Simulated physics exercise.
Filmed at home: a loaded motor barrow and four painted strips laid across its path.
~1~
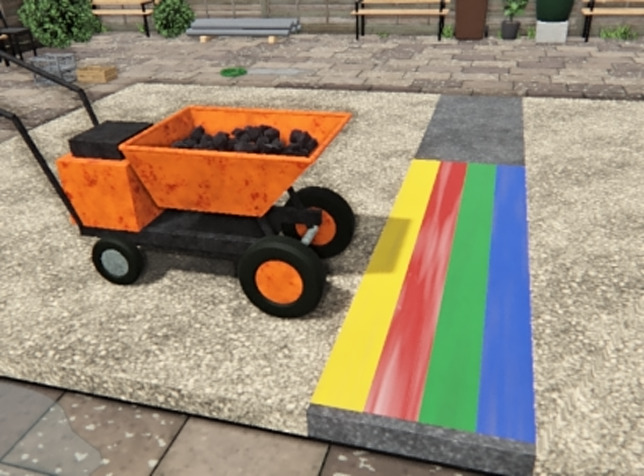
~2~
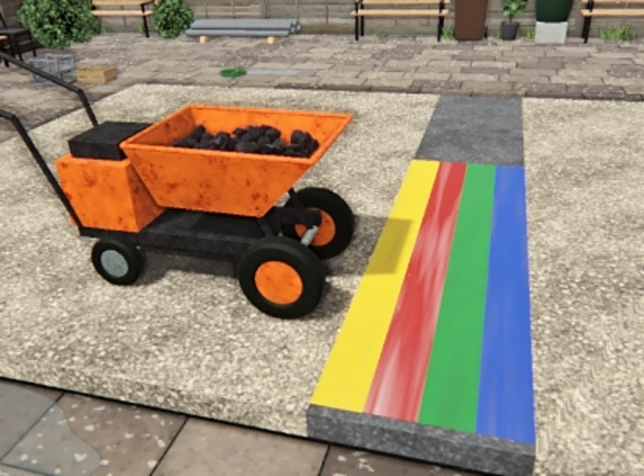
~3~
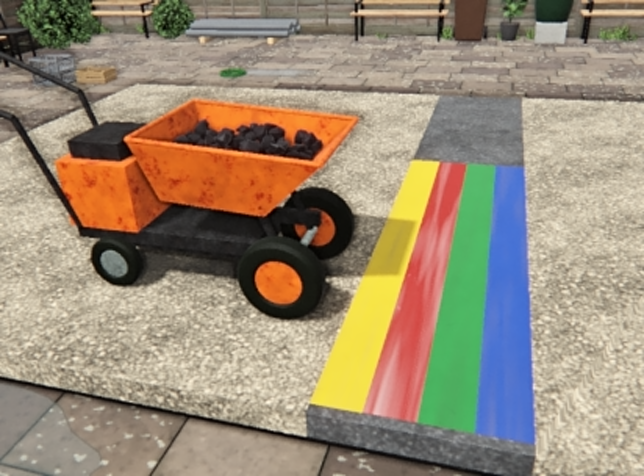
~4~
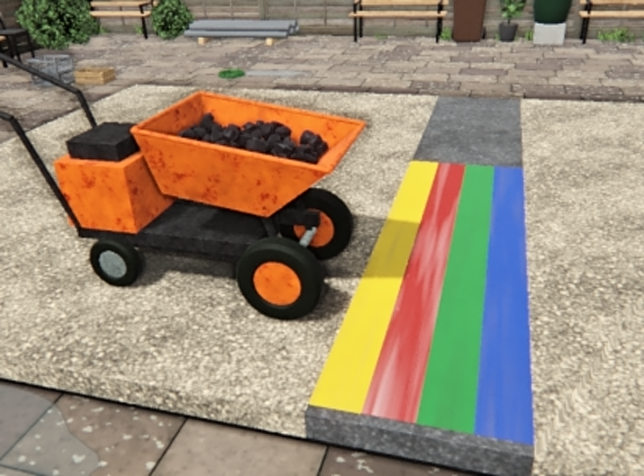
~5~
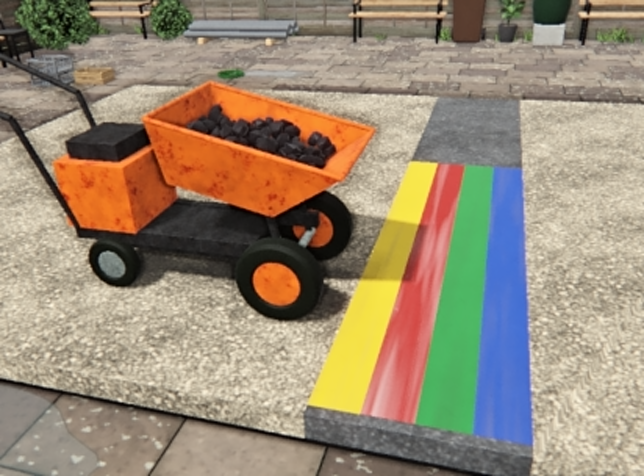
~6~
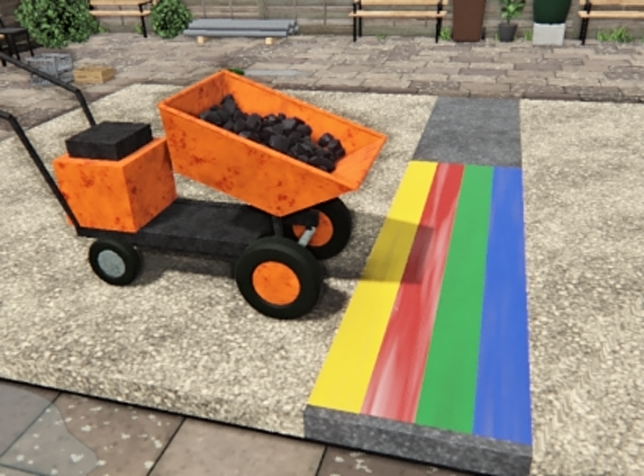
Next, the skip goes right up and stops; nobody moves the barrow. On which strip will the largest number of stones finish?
The largest number finish on the green strip.
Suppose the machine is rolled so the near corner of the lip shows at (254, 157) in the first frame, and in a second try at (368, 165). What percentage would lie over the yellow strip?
You'd get 20 in a hundred the first time and 0 in a hundred the second.
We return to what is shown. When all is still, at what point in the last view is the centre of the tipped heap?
Roughly at pixel (476, 306).
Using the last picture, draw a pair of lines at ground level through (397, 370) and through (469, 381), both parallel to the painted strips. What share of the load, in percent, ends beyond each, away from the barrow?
First 80 in a hundred, second 40 in a hundred.
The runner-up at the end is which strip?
That blue strip.
Soon after the last picture, skip tipped steeply; all in the skip.
A little later, skip tipped right over; about two thirds in the skip; a stray few over the red strip; about a quarter over the green strip; a stray few over the blue strip.
Later still, skip tipped right over; about a quarter in the skip; a small part over the red strip; about a third over the green strip; about a quarter over the blue strip; a small part off the paint.
By the end, skip tipped right over; about a quarter in the skip; none over the yellow strip; a small part over the red strip; about a third over the green strip; about a quarter over the blue strip; a small part off the paint.
